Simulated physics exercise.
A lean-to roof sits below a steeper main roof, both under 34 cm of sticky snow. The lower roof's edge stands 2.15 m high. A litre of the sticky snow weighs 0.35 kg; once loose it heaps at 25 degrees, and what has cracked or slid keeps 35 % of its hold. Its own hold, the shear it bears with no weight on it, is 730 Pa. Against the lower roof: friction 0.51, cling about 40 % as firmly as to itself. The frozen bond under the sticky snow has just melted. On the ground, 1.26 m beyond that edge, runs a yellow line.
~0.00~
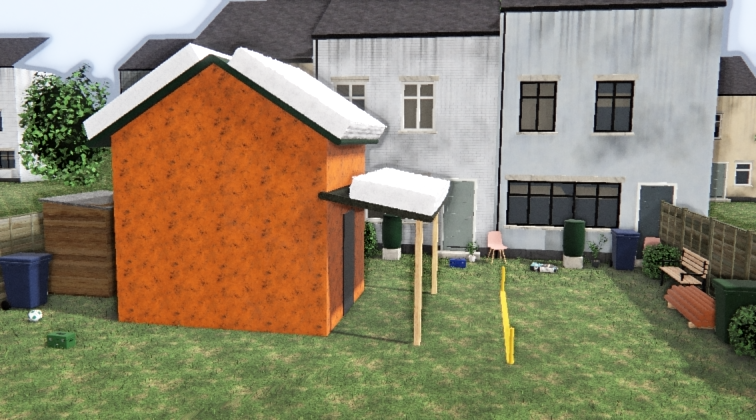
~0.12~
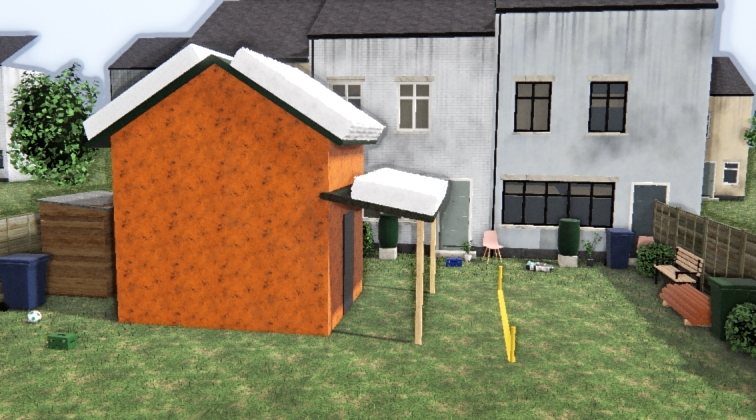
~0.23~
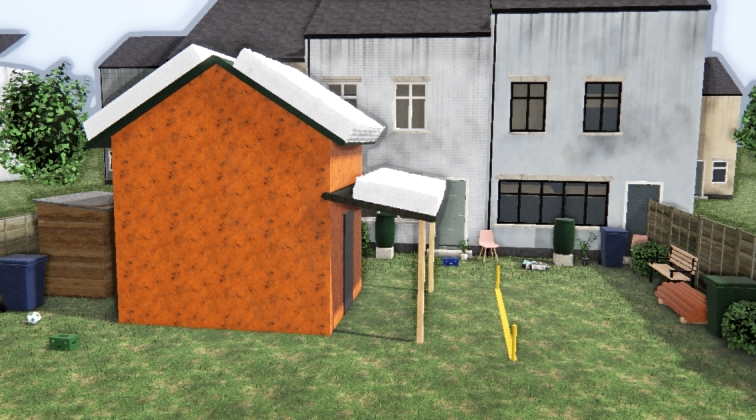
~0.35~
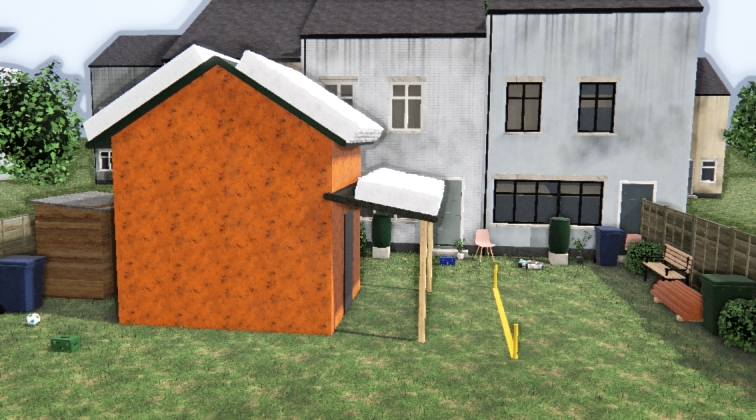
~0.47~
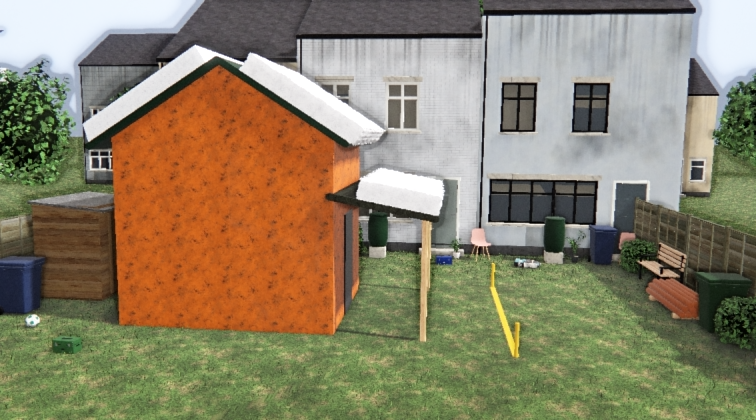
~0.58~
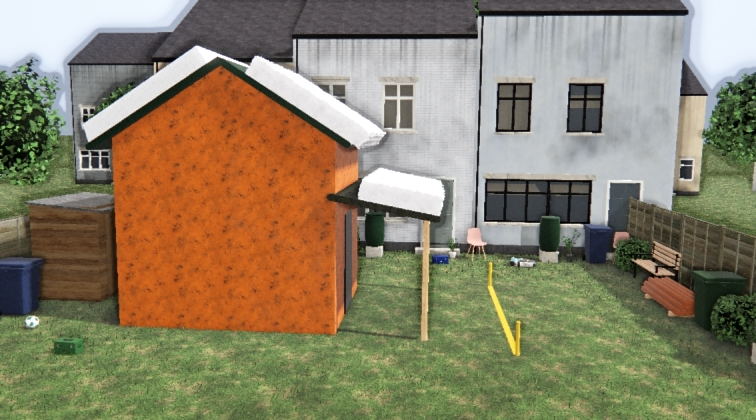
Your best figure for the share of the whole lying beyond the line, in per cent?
The share of the whole lying beyond the line is near 2 %.
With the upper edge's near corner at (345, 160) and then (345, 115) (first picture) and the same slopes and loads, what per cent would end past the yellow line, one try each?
In that order: 0 %, 18 %.
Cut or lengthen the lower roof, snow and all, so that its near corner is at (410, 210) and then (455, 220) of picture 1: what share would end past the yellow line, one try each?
In that order: 12 %, 0 %.
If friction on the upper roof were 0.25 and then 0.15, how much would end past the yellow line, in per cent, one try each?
In that order: 20 %, 25 %.
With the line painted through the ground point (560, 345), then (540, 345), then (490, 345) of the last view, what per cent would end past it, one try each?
In that order: 0 %, 0 %, 8 %.
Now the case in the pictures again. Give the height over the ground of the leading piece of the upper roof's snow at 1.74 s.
About 2.6 m.
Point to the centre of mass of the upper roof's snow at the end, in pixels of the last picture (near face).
Near (419, 243).
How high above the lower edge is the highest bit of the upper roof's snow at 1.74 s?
About 1.7 m.
After 1.11 s, none is below the lower edge and 0 % is past the line.
After 1.74 s, none is below the lower edge and 0 % is past the line.
After 2.37 s, none is below the lower edge and 0 % is past the line.
After 3.00 s, 19 % is below the lower edge and 0 % is past the line.
After 4.80 s, 35 % is below the lower edge and 2 % is past the line.
